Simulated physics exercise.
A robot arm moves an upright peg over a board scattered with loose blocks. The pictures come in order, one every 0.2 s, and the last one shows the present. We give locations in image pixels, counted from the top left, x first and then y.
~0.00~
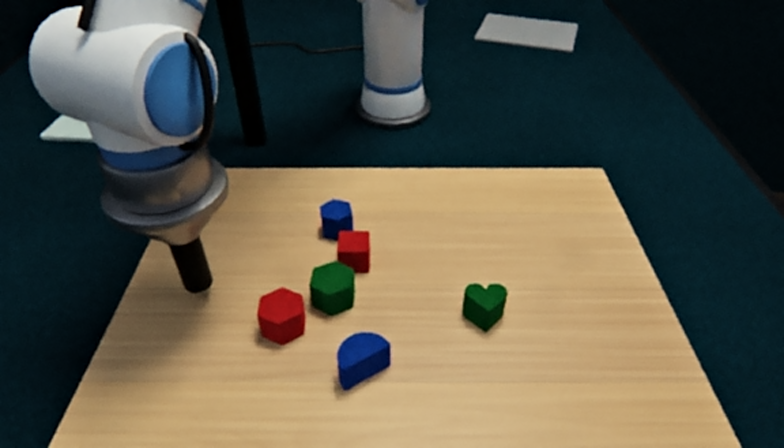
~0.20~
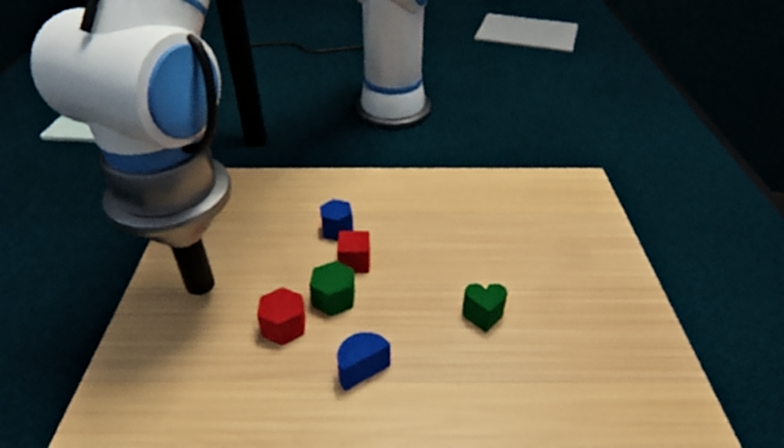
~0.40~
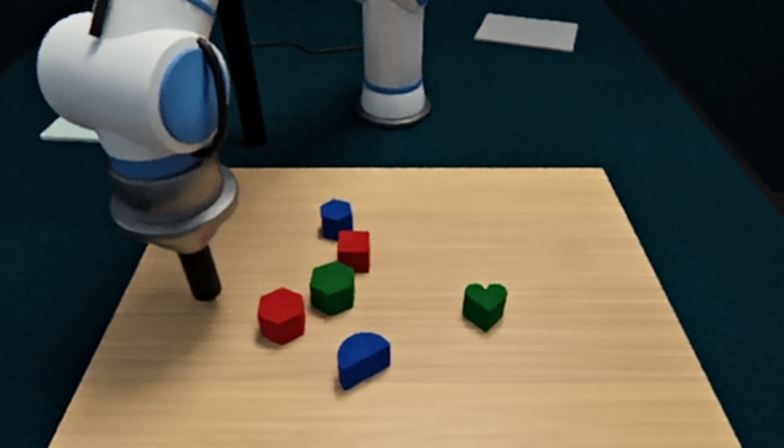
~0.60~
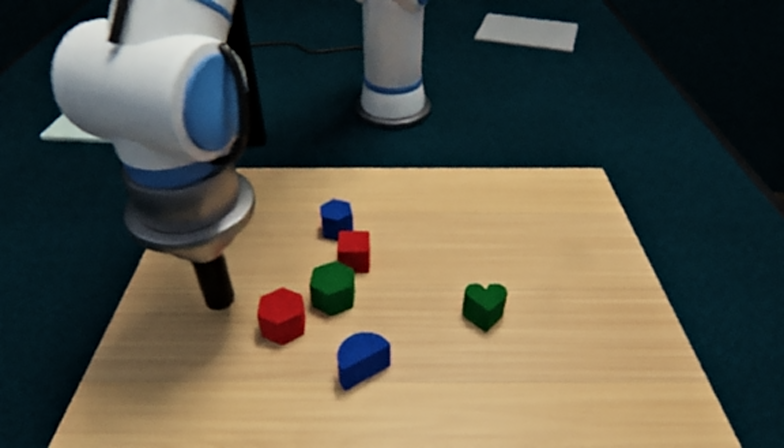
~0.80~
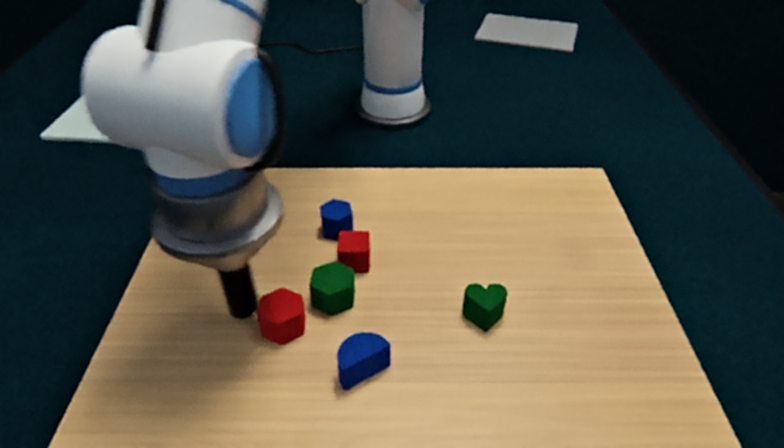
At the start, a robot arm holds a dark upright peg near the left side of a wooden board scattered with red, green and blue blocks. The arm barely moves at first, then shifts the peg right and slightly toward the viewer, close beside the red hexagon, while the blocks stay still.
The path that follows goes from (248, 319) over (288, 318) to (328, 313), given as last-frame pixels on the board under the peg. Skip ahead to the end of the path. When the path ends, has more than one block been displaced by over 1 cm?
Yes, that is how it ends up.
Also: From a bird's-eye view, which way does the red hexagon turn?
It rotates clockwise.
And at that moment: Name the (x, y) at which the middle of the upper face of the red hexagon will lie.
Near (340, 318).
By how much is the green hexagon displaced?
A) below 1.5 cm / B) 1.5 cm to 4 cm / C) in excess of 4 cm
My answer is option B.
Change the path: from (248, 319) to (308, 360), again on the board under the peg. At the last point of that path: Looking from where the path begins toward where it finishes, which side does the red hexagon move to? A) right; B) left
Letter B.
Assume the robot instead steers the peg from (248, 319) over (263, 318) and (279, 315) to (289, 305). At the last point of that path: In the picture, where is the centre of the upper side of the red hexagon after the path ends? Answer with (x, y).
Close to (306, 307).
The first path, step by step. Halfway along, peg (287, 306); red hexagon (314, 312), turned 35° clockwise.
At the end, peg (326, 302); red hexagon (340, 318), turned 80° clockwise; green hexagon (350, 269), turned 15° anticlockwise; red four-sided block still.
